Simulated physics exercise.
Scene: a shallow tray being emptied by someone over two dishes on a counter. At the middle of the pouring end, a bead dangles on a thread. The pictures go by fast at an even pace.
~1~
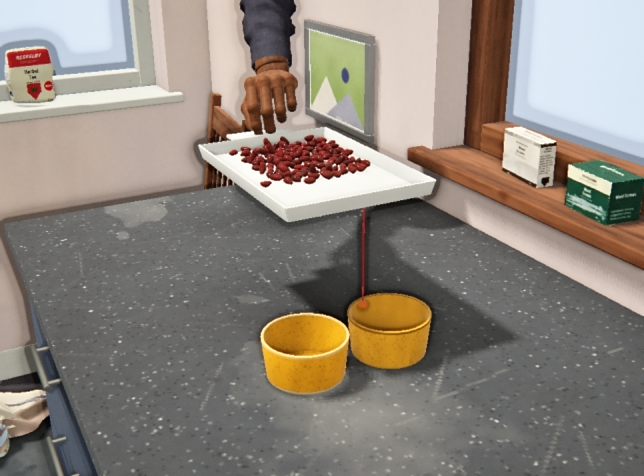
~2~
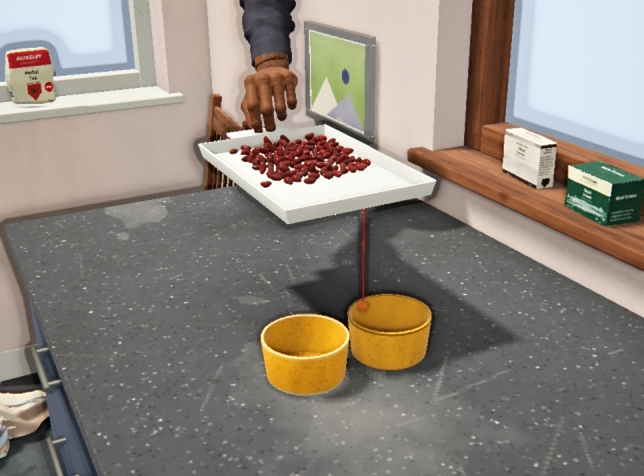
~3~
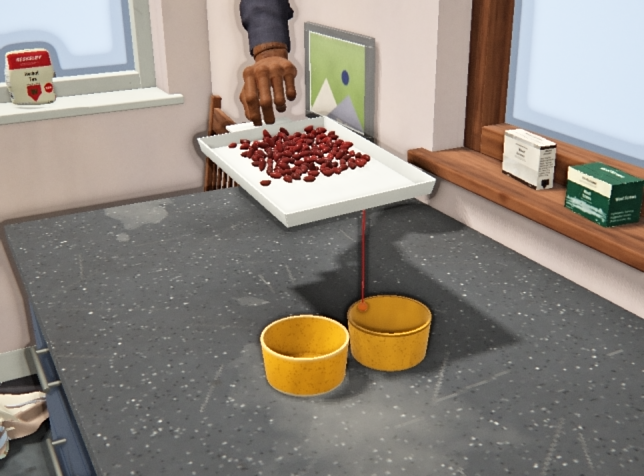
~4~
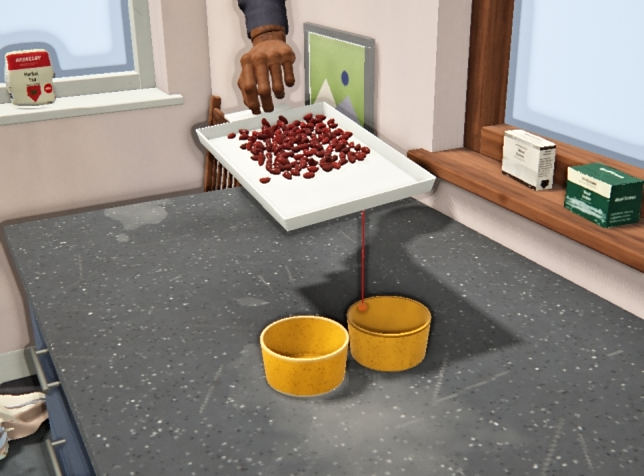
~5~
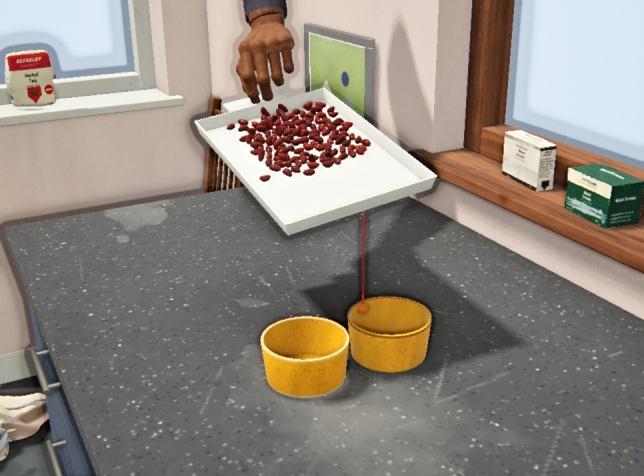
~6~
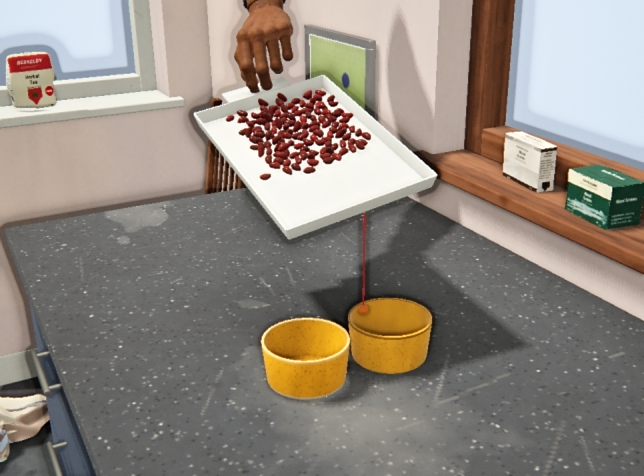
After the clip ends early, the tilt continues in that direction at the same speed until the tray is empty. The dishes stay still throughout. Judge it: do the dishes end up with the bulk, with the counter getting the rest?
Yes, the dishes get the bulk.
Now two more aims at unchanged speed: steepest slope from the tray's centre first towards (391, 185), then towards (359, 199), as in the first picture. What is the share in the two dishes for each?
So it's 40 percent with the first slope and 30 percent with the other.
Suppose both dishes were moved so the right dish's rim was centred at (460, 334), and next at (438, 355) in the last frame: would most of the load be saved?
First try: A minority; second try: A minority.
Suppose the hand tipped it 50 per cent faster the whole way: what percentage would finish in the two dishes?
I'd put it at some 70 per cent.
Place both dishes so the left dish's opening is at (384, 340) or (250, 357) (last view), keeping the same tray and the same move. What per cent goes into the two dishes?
In order, 10 % and 70 %.
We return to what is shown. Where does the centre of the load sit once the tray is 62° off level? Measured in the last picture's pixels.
The centre of the load shows up near (301, 201) in the last view.
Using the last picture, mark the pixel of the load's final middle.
Around (305, 374).
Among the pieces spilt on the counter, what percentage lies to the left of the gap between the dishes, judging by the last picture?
Reading: Around 70 %.
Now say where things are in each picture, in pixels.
In the first frame, corners of the pouring end near (287, 207) and (431, 180), level; middle of the load near (299, 154), kidney beans; left dish near (325, 371); right dish near (411, 346); bead on its thread near (363, 305).
In the second frame, corners of the pouring end near (288, 208) and (431, 180), level; middle of the load near (299, 153).
In the third frame, corners of the pouring end near (287, 212) and (431, 179), tipped barely, lowest at the left corner; middle of the load near (299, 148).
In the fourth frame, corners of the pouring end near (287, 217) and (431, 177), tipped a little, lowest at the left corner; middle of the load near (298, 140).
In the fifth frame, corners of the pouring end near (287, 221) and (432, 175), tipped a little, lowest at the left corner; middle of the load near (298, 132).
In the sixth frame, corners of the pouring end near (288, 227) and (432, 174), tipped clearly, lowest at the left corner; middle of the load near (298, 127); left dish near (326, 376); right dish near (412, 351).
Shortly afterwards, tray tipped steeply; the bulk on the tray; only a few in the left dish; only a few outside both; a little in the air.
Next, tray tipped right over; near two thirds on the tray; near a quarter in the left dish; a little outside both.
Some moments later, tray tipped past a quarter turn; the bulk in the left dish; near a quarter outside both.
In the end, tray tipped past a quarter turn; the bulk in the left dish; none at all in the right dish; near a quarter outside both.
